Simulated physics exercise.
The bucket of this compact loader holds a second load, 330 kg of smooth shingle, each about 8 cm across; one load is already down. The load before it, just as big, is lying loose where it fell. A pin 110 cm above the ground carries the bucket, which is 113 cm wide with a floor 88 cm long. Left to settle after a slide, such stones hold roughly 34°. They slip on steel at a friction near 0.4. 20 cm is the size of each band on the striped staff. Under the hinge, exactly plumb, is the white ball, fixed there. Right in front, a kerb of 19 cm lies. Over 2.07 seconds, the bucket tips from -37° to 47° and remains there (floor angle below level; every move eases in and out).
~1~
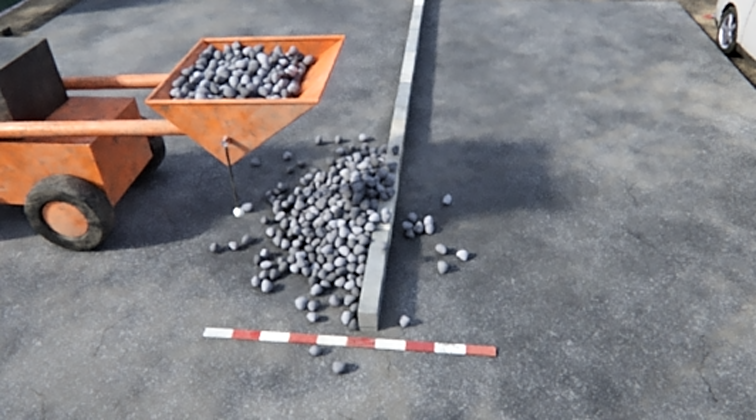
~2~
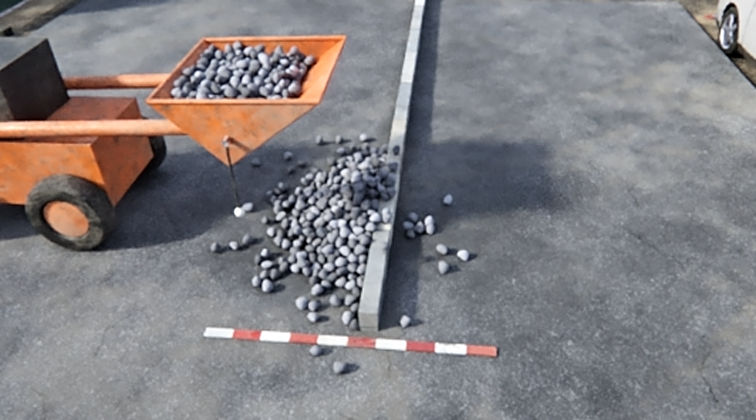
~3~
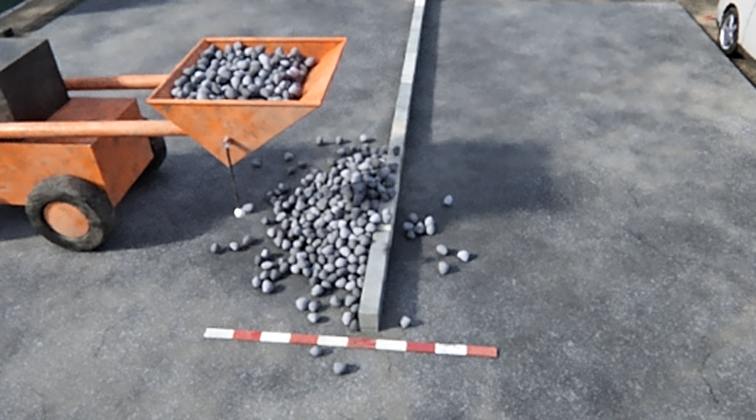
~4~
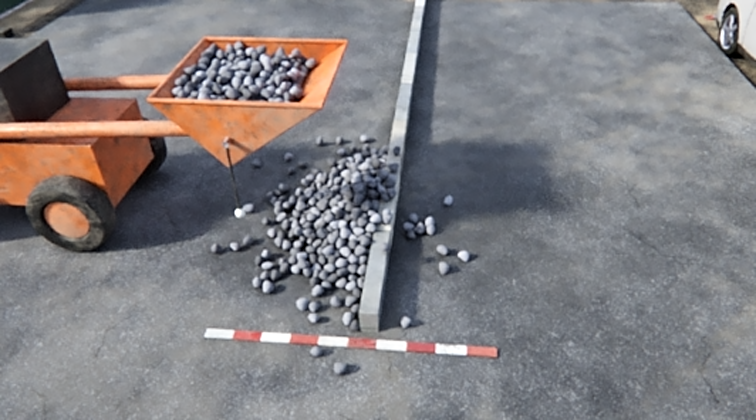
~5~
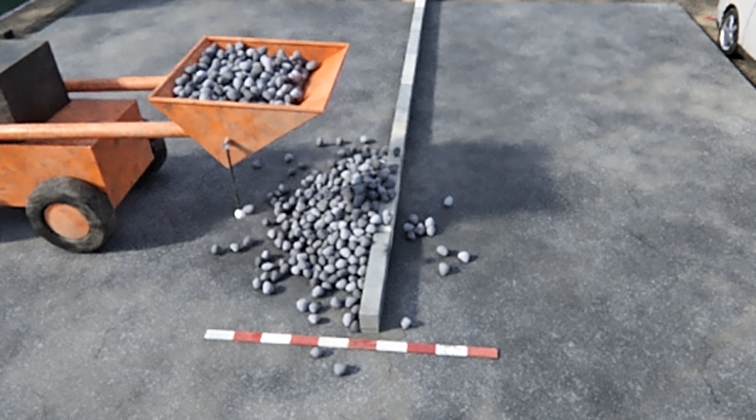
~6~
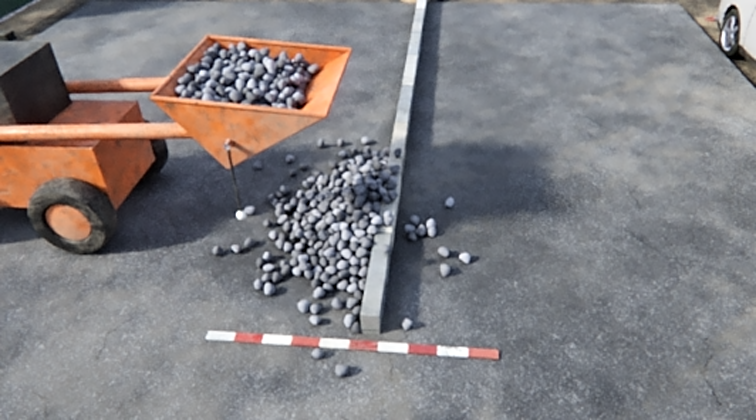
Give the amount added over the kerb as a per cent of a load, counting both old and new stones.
About 14 per cent of a load.
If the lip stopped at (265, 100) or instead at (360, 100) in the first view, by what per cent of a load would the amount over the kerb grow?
Some 0 percent first and 55 percent second.
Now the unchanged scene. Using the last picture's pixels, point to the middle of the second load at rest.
Roughly at (343, 207) in the last picture.
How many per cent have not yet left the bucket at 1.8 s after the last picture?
Still inside: Some 0 %.
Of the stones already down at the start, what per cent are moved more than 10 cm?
20 per cent.
Then, 1.2 s after the last picture the floor is at 34°; in per cent of one load, 83 in the bucket, 114 on this side of the kerb, 2 over the kerb; the foremost stones are at (438, 247).
Then, 1.8 s after the last picture the floor is at 47°; in per cent of one load, 1 in the bucket, 187 on this side of the kerb, 11 over the kerb; the foremost stones are at (456, 231).
Then, 2.2 s after the last picture the floor is at 47°; in per cent of one load, 0 in the bucket, 185 on this side of the kerb, 15 over the kerb; the foremost stones are at (476, 229).
Then, 4.8 s after the last picture the floor is at 47°; in per cent of one load, 0 in the bucket, 184 on this side of the kerb, 16 over the kerb; the foremost stones are at (479, 234). Net gain over the kerb, 14.
